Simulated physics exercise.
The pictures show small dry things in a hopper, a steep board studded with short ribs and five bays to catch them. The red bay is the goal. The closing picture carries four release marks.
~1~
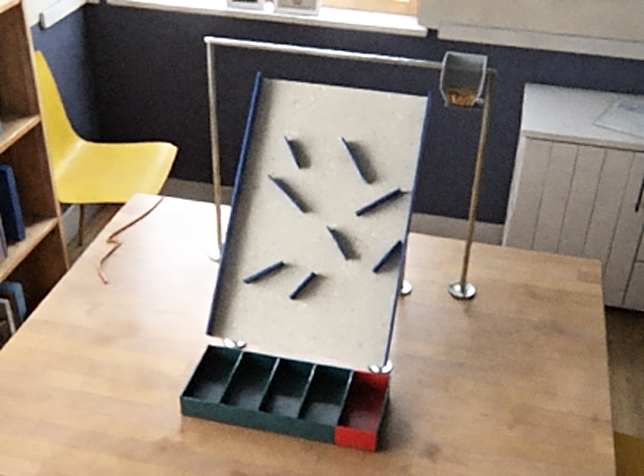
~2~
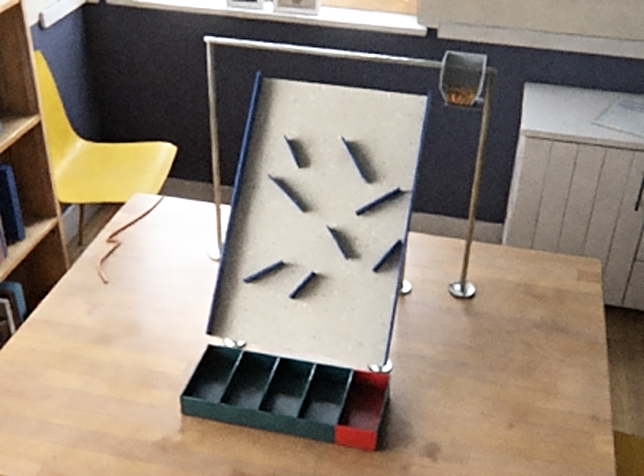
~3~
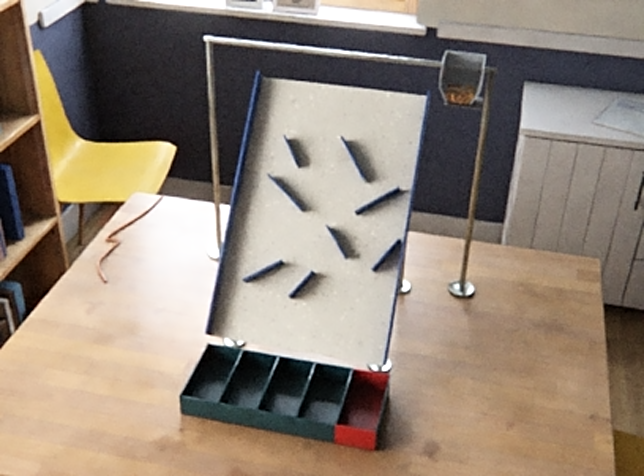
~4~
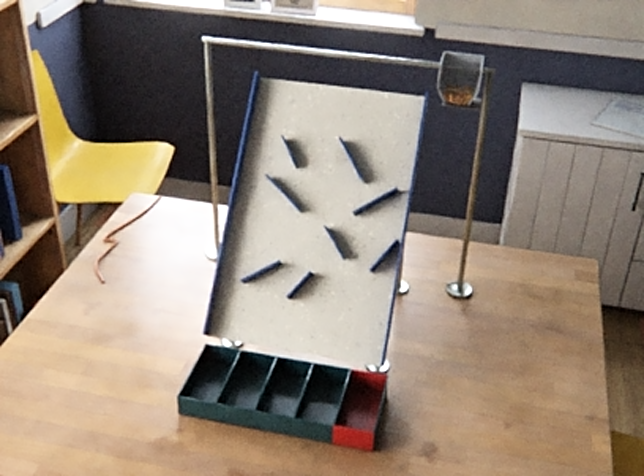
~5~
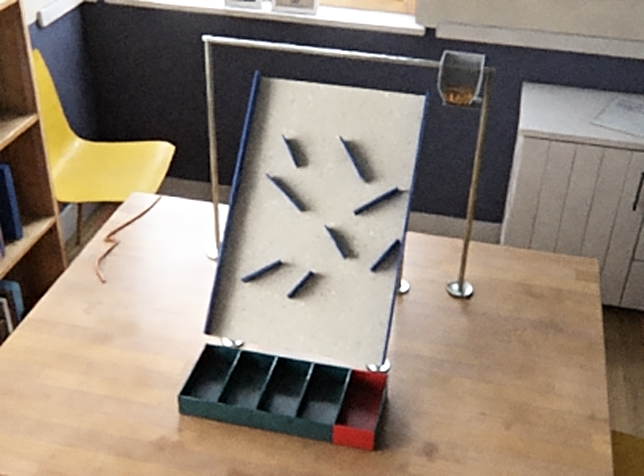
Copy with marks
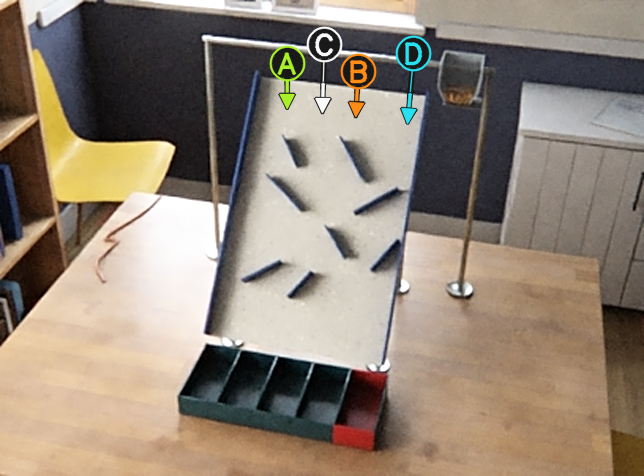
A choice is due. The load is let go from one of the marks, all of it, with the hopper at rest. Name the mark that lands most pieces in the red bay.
B works best here.
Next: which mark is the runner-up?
Mark D.
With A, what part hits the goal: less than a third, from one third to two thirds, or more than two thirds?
It is less than a third.
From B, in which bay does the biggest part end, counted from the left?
The fifth from the left.
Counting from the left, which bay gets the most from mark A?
The first.
On the marked copy, mark A meets the board at (287, 103); mark B meets the board at (356, 111); mark C meets the board at (322, 107); mark D meets the board at (408, 118).
With A, a small part in the red bay, nearly all in other bays, a stray few outside the box.
With B, about two thirds in the red bay, about a quarter in other bays, a small part held on the board.
With C, a small part in the red bay, most in other bays.
With D, about a third in the red bay, about half in other bays, a small part held on the board.
